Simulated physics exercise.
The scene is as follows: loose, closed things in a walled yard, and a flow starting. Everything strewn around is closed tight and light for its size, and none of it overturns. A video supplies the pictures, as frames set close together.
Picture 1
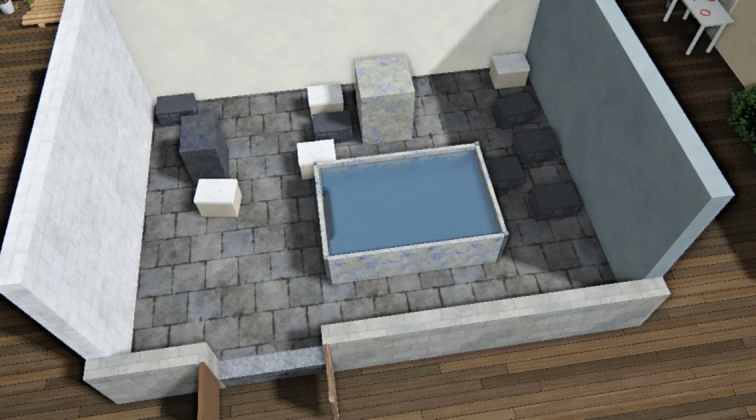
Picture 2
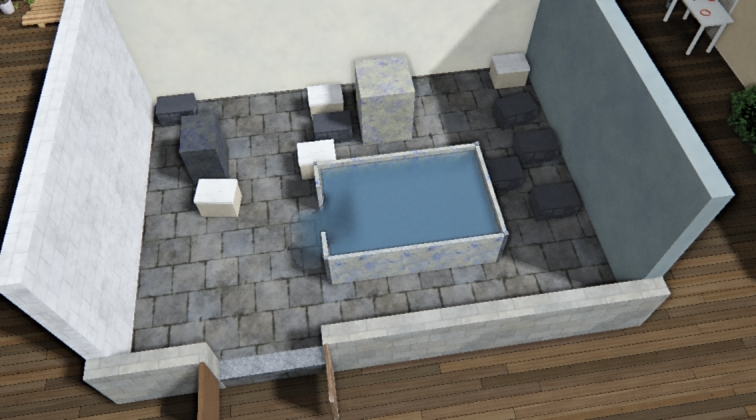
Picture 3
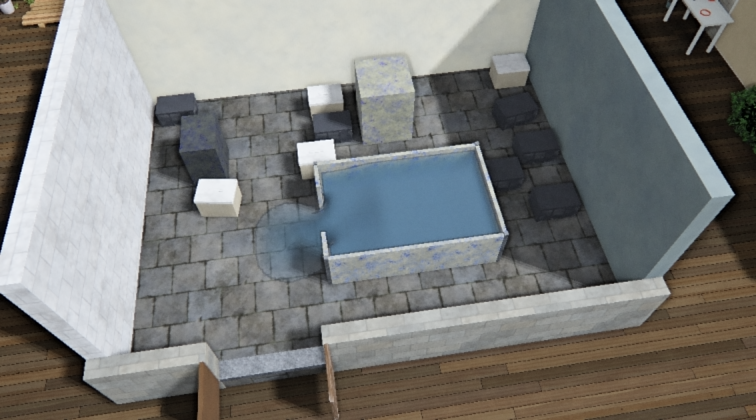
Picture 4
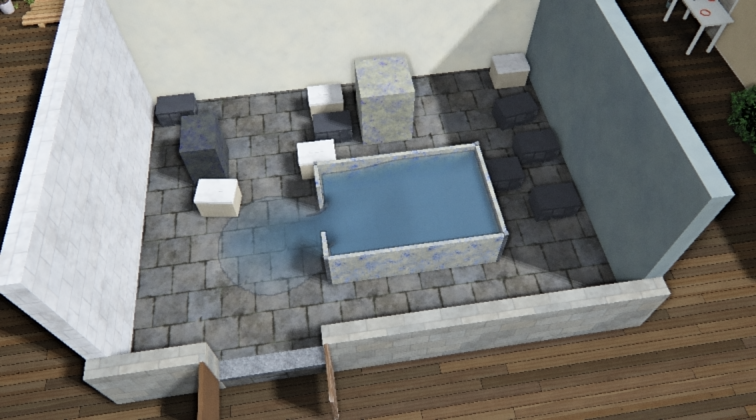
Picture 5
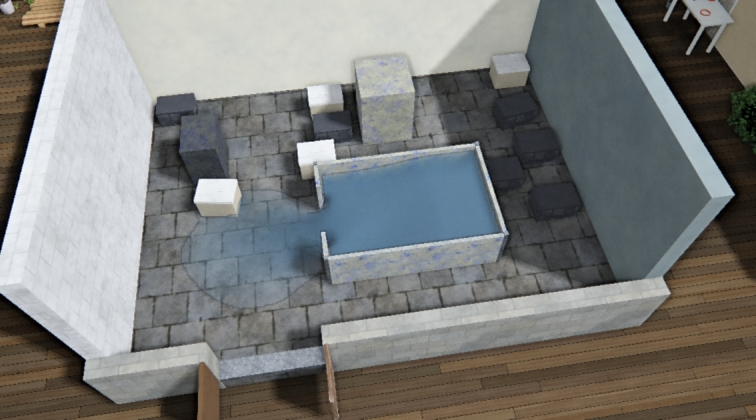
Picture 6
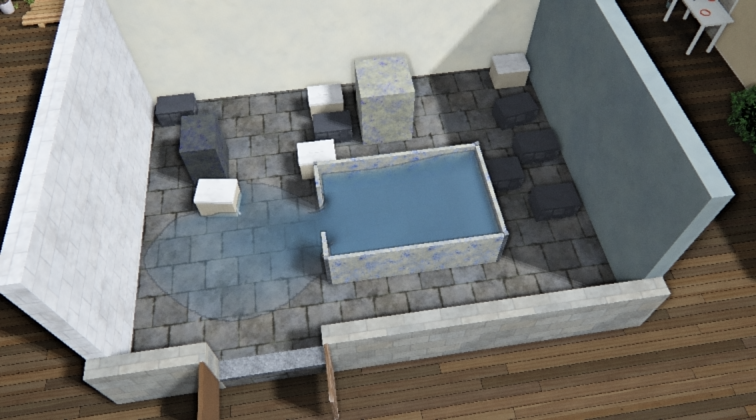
We see a walled, stone-paved yard with pale and dark blocks around a rectangular pool of blue water; water flows out through a gap in its left side and spreads leftward across the paving, while the blocks stay still.
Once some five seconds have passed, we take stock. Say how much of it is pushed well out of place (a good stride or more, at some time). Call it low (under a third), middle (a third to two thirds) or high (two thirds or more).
Low.
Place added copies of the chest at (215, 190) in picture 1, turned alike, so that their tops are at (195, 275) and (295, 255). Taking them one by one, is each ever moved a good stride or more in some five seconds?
Going by the order given: Pushed clear, pushed clear.
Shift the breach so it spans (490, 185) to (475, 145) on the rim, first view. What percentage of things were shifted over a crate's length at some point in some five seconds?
I'd say near 60 %.
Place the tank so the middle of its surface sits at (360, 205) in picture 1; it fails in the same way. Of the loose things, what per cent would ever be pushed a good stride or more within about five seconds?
It works out near 20 %.
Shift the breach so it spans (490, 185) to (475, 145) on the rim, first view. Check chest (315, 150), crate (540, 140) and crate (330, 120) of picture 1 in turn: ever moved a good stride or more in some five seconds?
First stays short of it, second covers that distance, third stays short of it.
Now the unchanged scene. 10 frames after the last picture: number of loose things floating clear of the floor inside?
It adds up to 0.
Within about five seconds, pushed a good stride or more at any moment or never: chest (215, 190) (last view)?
Over that mark.
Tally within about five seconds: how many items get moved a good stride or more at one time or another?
That adds up to 2.
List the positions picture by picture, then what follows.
The first picture shows a chest at (216, 190), on the bottom; a crate at (557, 196), on the bottom; 0 of 10 have shifted.
The second picture shows a chest at (216, 190) rests on the ground; a crate at (557, 196) rests on the ground; 0 of 10 have shifted.
The third picture shows a chest at (216, 190) rests on the ground; a crate at (557, 196), on the bottom; 0 of 10 have shifted.
The fourth picture shows a chest at (216, 190) rests on the ground; a crate at (557, 196) rests on the ground; 0 of 10 have shifted.
The fifth picture shows a chest at (216, 190), on the bottom; a crate at (557, 196) rests on the ground; 0 of 10 have shifted.
The sixth picture shows a chest at (215, 190) rests on the ground; a crate at (557, 196) rests on the ground; 0 of 10 have shifted.
A moment on, 0 of 10 are well off their spots; 0 afloat.
Next, 1 of 10 are well off their spots; 0 afloat.
Later, 1 of 10 are well off their spots; 2 afloat.
In the end, 2 of 10 are well off their spots, and 2 have been at some point; 2 afloat.
